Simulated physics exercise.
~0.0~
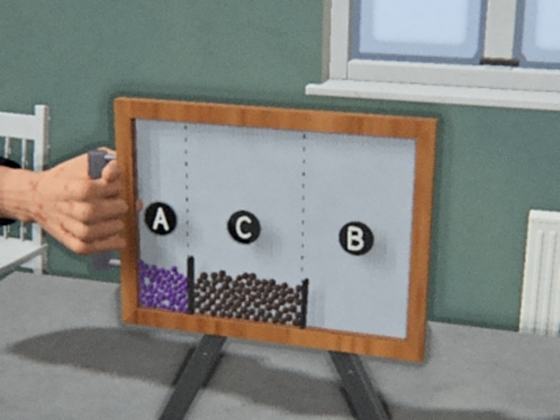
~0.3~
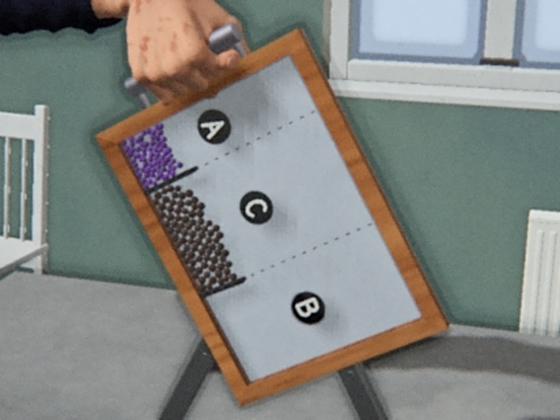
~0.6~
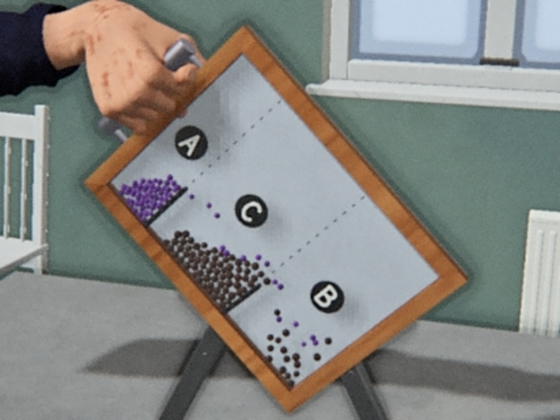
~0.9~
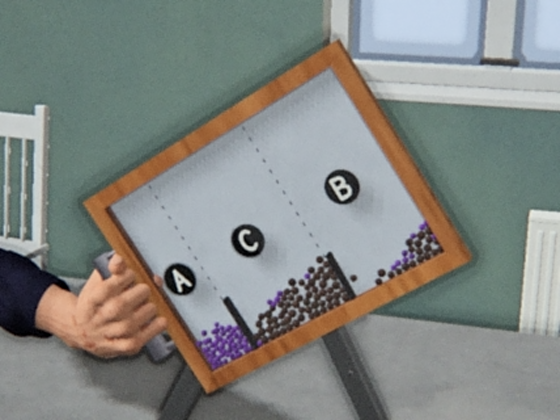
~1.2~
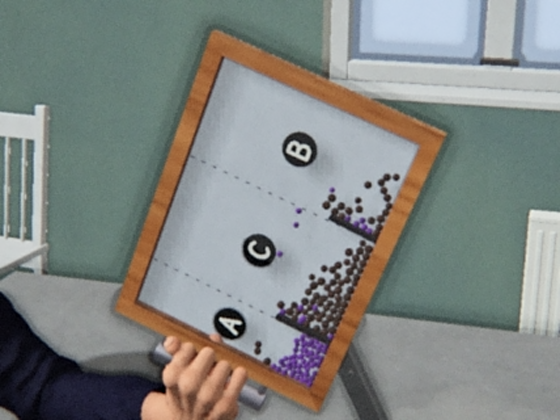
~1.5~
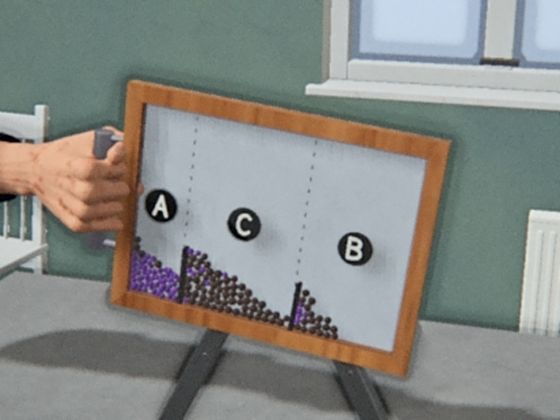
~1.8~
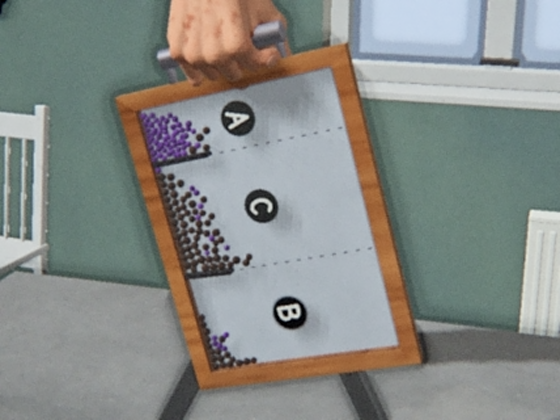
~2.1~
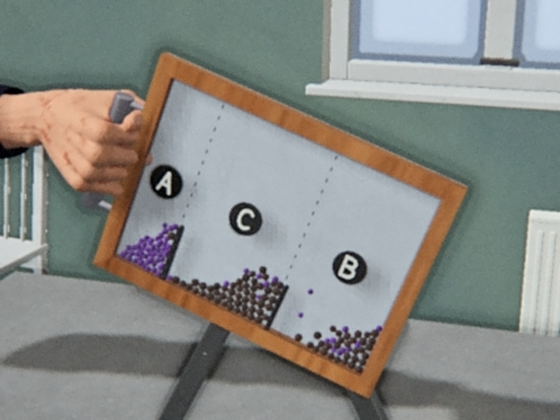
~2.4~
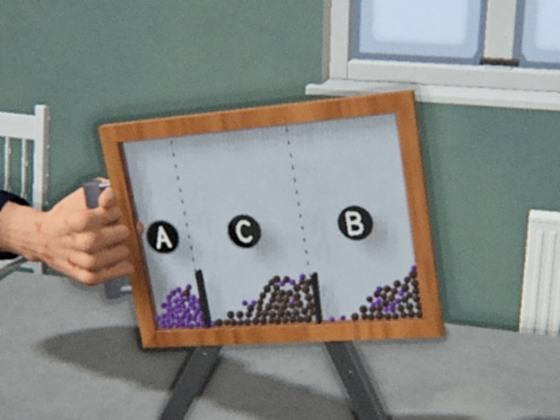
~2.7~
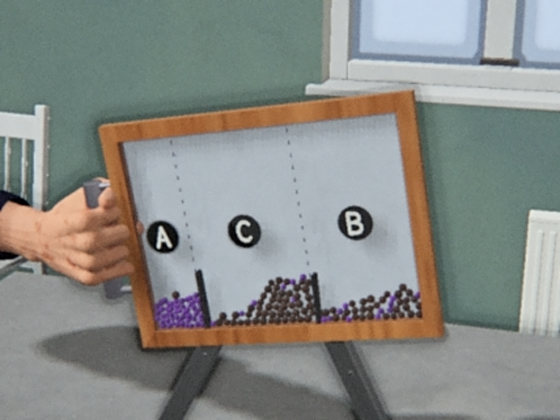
A flat wooden-framed box, lettered A, C and B from left to right, pivots on a stand on a grey counter, seen from the front before a green wall with a window. Small purple beads lie in A and larger dark ones in C, while B is empty. A hand gripping the left side tips the box steeply clockwise, and beads spill towards B. The hand swings it far anticlockwise, back clockwise, then returns it to a slight anticlockwise tilt. It rests there, with mostly purple beads in A and mixed beads in C and B.
